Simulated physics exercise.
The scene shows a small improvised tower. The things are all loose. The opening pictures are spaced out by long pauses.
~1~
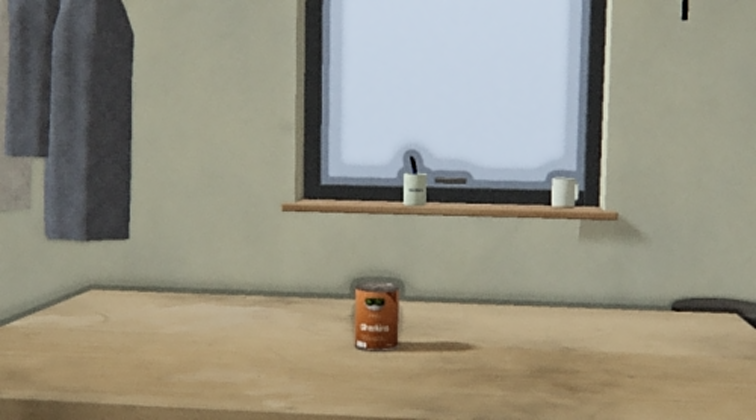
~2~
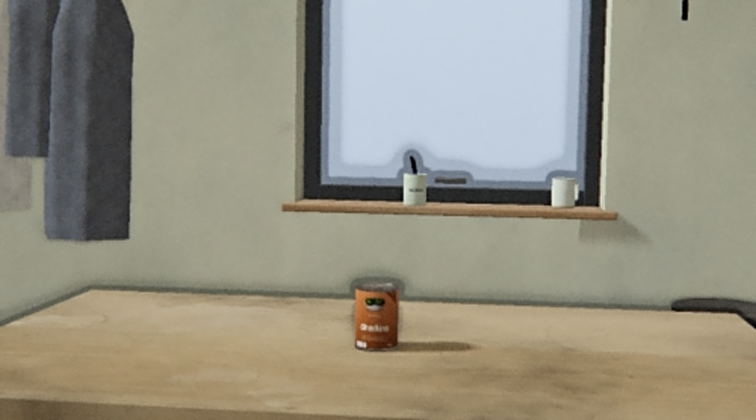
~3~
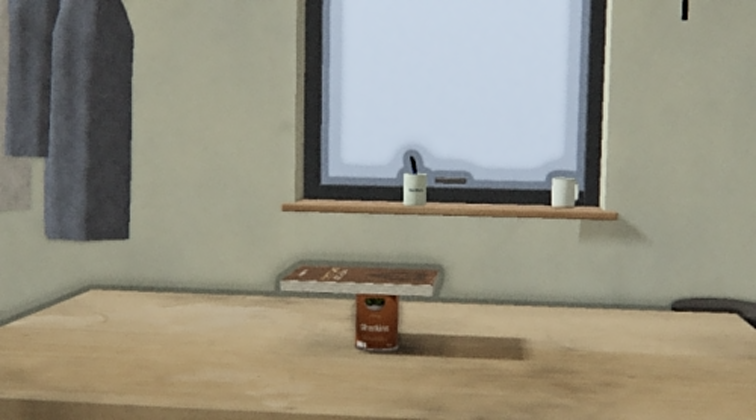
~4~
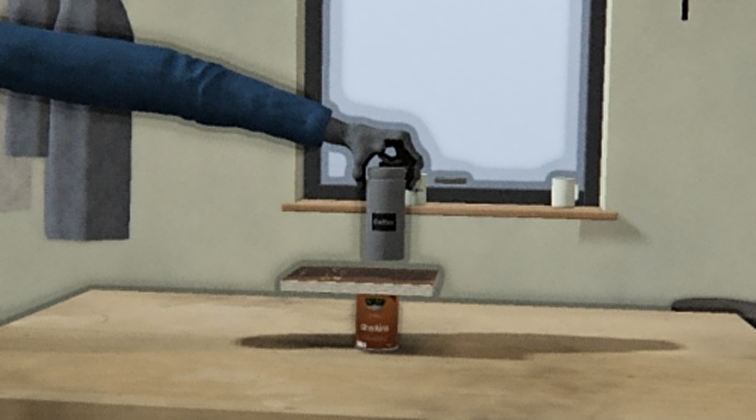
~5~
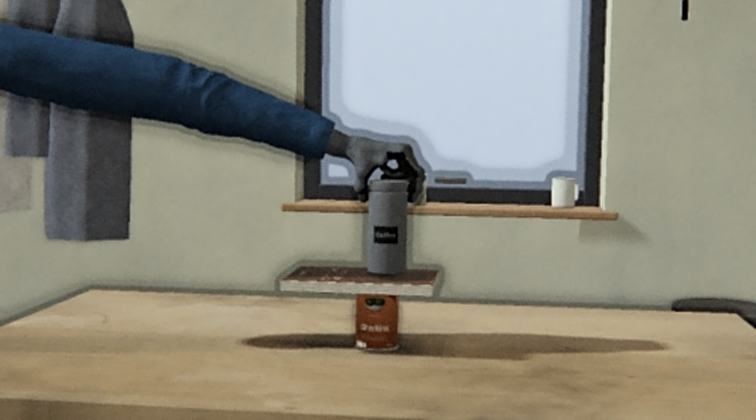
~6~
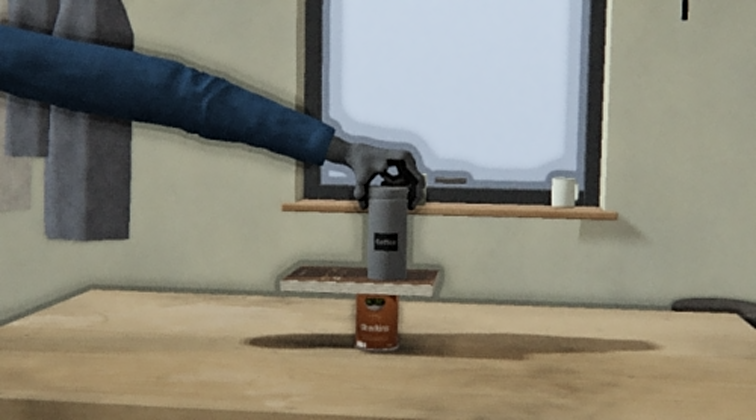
An orange can stands on a pale wooden table, seen from the front by a still camera in a room with a dark-framed window behind. Dark clothing hangs at the left, and two light cups sit on the wooden sill. A brown book appears flat across the can, then a blue-sleeved arm reaches from the left and lowers a grey jar onto it, keeping hold.
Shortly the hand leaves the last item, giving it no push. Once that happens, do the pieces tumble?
No.
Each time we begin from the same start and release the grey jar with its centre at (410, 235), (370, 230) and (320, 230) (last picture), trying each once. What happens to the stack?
So, first go it stays put, second go it stays put, third go it comes down.
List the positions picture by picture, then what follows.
In the first picture, the last thing is not in view yet.
In the second picture, the last thing is not in view yet.
In the third picture, the last thing is not in view yet; brown book (363, 280).
The fourth picture shows on its way; grey jar (386, 213); brown book (363, 280).
The fifth picture shows on its way; grey jar (388, 226); brown book (363, 280).
The sixth picture shows in place under the hand; grey jar (388, 233); brown book (363, 280).
Then, 0.30 s past the last view, nothing moves.
Then, 0.70 s past the last view, grey jar resting near (388, 233).
Finally, all 3 still in place. Final places as the last picture's camera would see them, grey jar near (388, 233). The stack holds.
